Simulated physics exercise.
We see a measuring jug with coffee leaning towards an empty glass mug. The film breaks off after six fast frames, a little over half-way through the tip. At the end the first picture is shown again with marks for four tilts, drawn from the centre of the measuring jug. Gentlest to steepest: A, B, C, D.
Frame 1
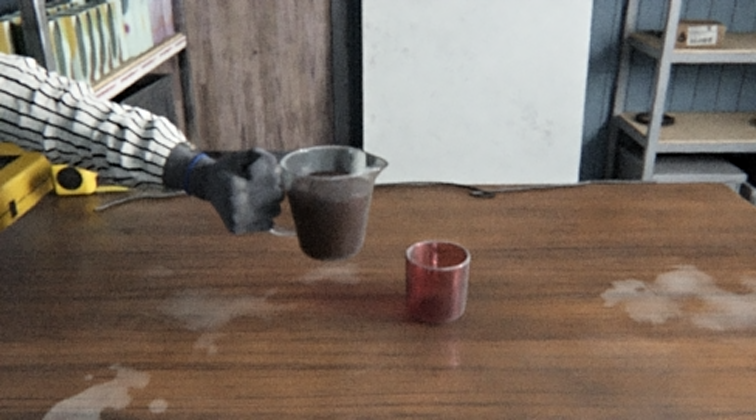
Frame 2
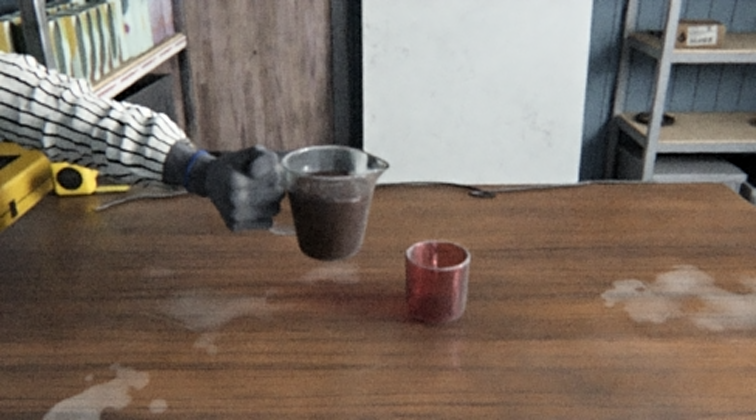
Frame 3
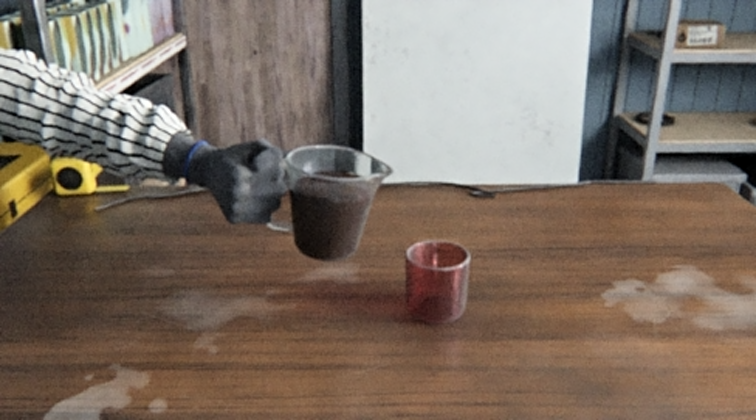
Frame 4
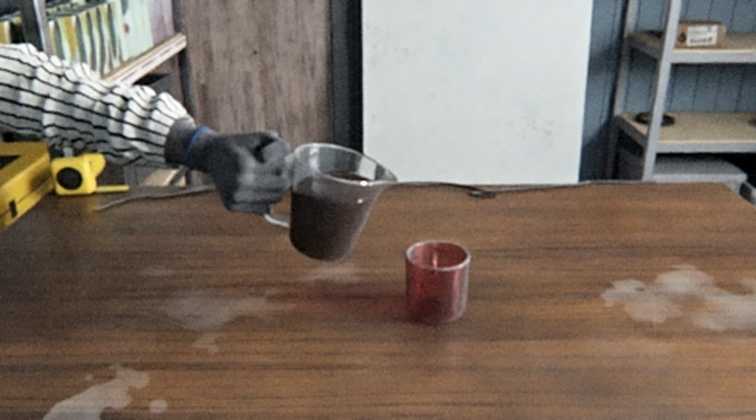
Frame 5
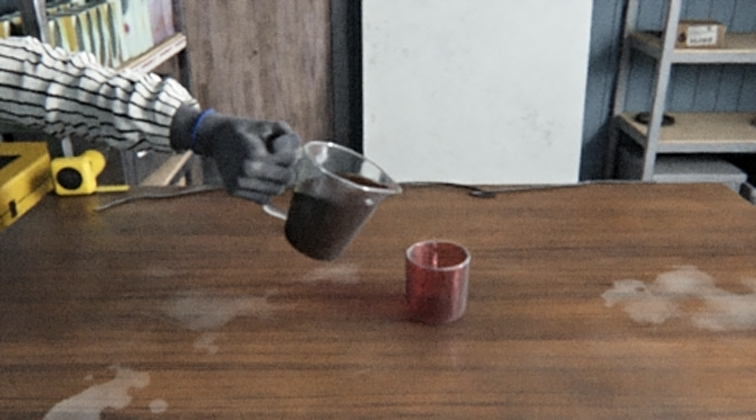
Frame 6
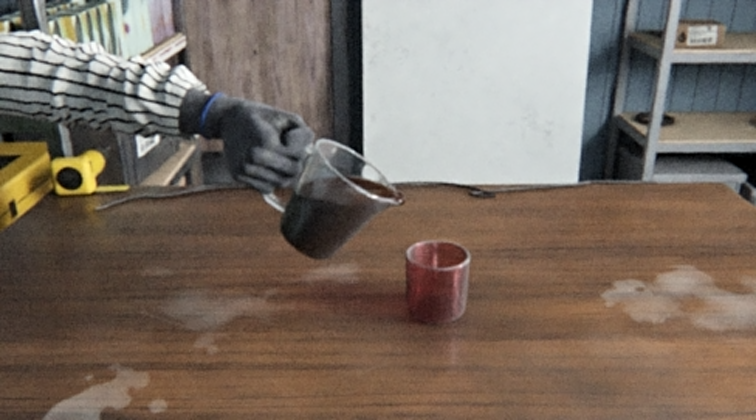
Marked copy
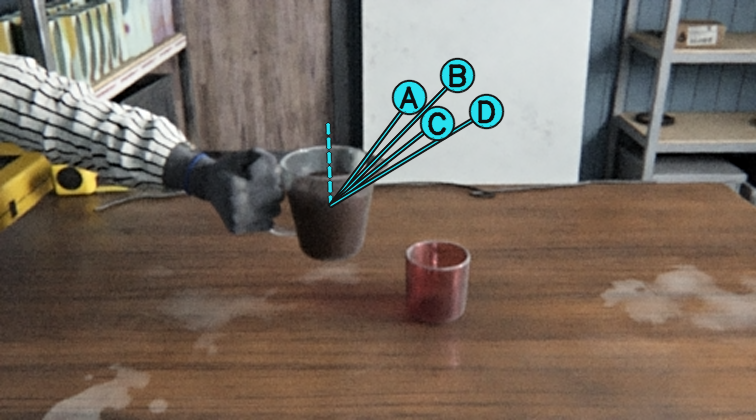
At the start, a gloved hand in a striped sleeve holds a clear jug of dark liquid upright above a wooden table, left of a small reddish glass. The hand then steadily tilts the jug rightward, its spout lowering while the liquid shifts toward the rim and the glass stays still.
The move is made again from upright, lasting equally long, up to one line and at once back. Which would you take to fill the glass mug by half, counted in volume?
C works best here.
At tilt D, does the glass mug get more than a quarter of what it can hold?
Yes, it does.
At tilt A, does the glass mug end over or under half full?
Under half.
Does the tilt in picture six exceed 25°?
Yes.
On the marked copy, A at (401, 112); B at (446, 87); C at (423, 132); D at (472, 120).
If A is chosen, the glass mug ends with about 15 % of what it can hold.
If B is chosen, the glass mug ends with about 30 % of what it can hold.
If C is chosen, the glass mug ends with about 49 % of what it can hold.
If D is chosen, the glass mug ends with about 69 % of what it can hold.
